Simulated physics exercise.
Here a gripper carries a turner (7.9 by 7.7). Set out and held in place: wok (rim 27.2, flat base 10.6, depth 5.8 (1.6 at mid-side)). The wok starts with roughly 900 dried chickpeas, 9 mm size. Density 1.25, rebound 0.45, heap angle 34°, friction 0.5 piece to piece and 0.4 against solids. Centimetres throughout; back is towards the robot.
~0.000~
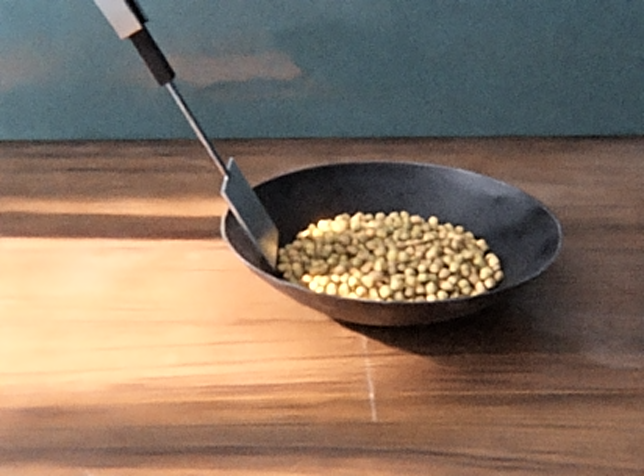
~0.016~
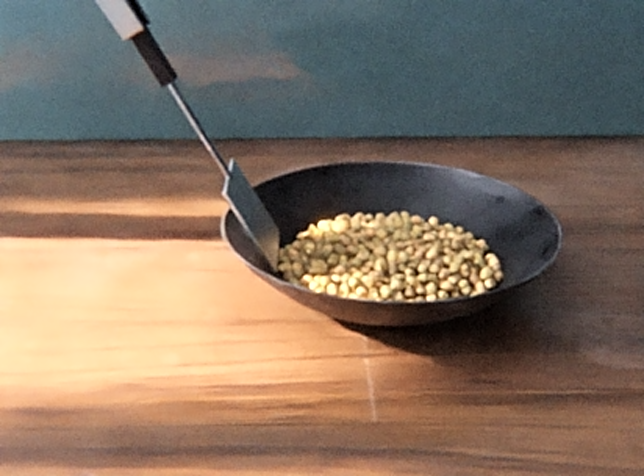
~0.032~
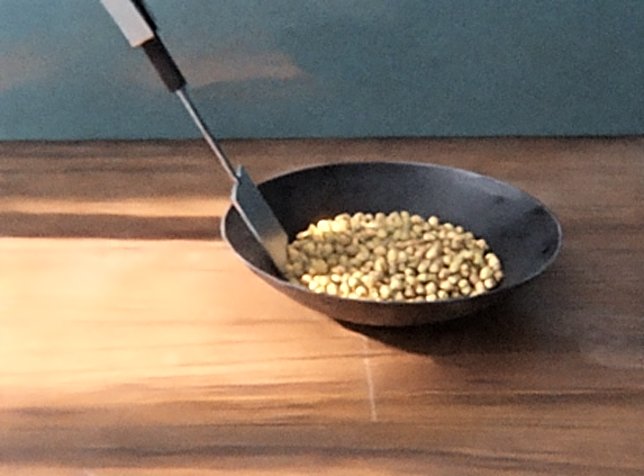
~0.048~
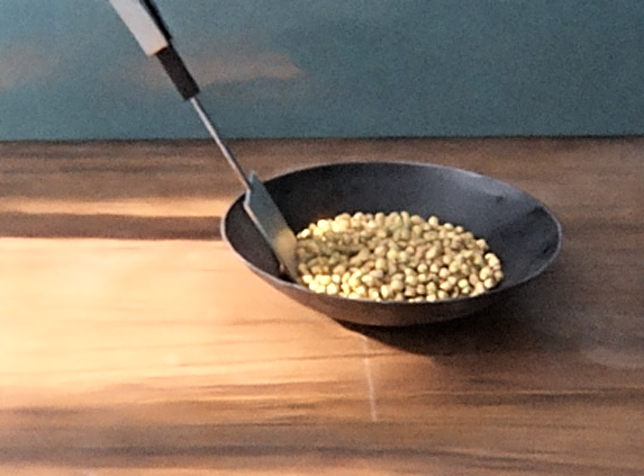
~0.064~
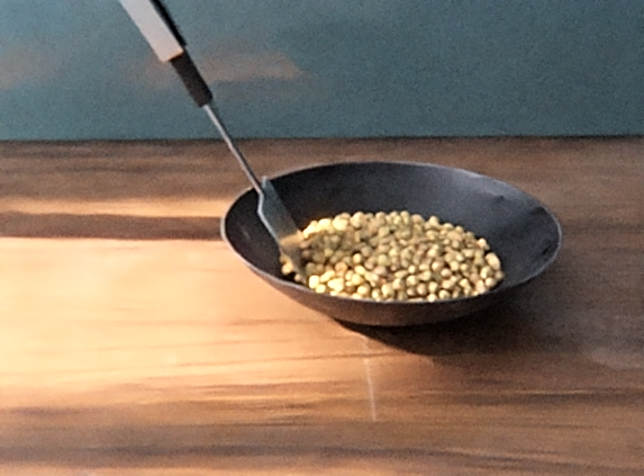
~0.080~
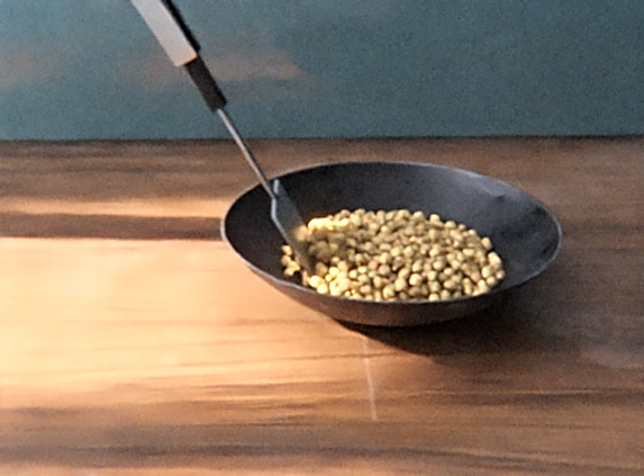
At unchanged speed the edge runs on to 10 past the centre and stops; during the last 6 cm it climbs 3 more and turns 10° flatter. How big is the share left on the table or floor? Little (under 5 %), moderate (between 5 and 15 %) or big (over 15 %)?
On the table or floor the share is big, over 15 %.
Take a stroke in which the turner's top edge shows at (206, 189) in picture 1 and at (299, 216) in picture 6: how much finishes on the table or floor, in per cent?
Some 40 per cent.
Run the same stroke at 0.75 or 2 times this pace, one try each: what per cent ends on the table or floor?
Some 20 and 40 per cent.
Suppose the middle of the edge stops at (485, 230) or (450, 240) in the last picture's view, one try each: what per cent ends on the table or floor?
Some 5 and 0 per cent.
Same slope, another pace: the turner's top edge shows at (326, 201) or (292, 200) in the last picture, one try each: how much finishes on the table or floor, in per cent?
Some 35 and 30 per cent.
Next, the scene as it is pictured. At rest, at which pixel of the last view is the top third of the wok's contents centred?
At about (472, 248).
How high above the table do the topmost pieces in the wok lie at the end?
Some 5.5 cm.
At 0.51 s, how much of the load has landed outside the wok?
About 20 per cent.
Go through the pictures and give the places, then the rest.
The first frame shows turner top edge at (227, 174), sloping 62°; upper third of the load around (389, 253), from x 280 to 500, top at y 215; 900 in the wok.
The second frame shows turner top edge at (228, 175), sloping 62°; upper third of the load around (389, 253), from x 280 to 500, top at y 215.
The third frame shows turner top edge at (237, 180), sloping 62°; upper third of the load around (389, 253), from x 280 to 500, top at y 215.
The fourth frame shows turner top edge at (250, 187), sloping 62°; upper third of the load around (387, 253), from x 285 to 500, top at y 215.
The fifth frame shows turner top edge at (262, 193), sloping 62°; upper third of the load around (383, 252), from x 285 to 500, top at y 215.
The sixth frame shows turner top edge at (275, 197), sloping 62°; upper third of the load around (388, 250), from x 285 to 500, top at y 215; 900 in the wok.
By 0.17 s, sloping 62°, highest piece 5 above the table; 900 in the wok.
By 0.26 s, sloping 59°, highest piece 7 above the table; 900 in the wok.
By 0.51 s, sloping 52°, highest piece 6 above the table; 690 in the wok, 200 on the table or floor, 10 on the blade or in flight.
By 1.56 s, sloping 52°, highest piece 5 above the table; 690 in the wok, 210 on the table or floor.
Final count, 690 in the wok, 210 on the table or floor. That is 23 % on the table or floor.
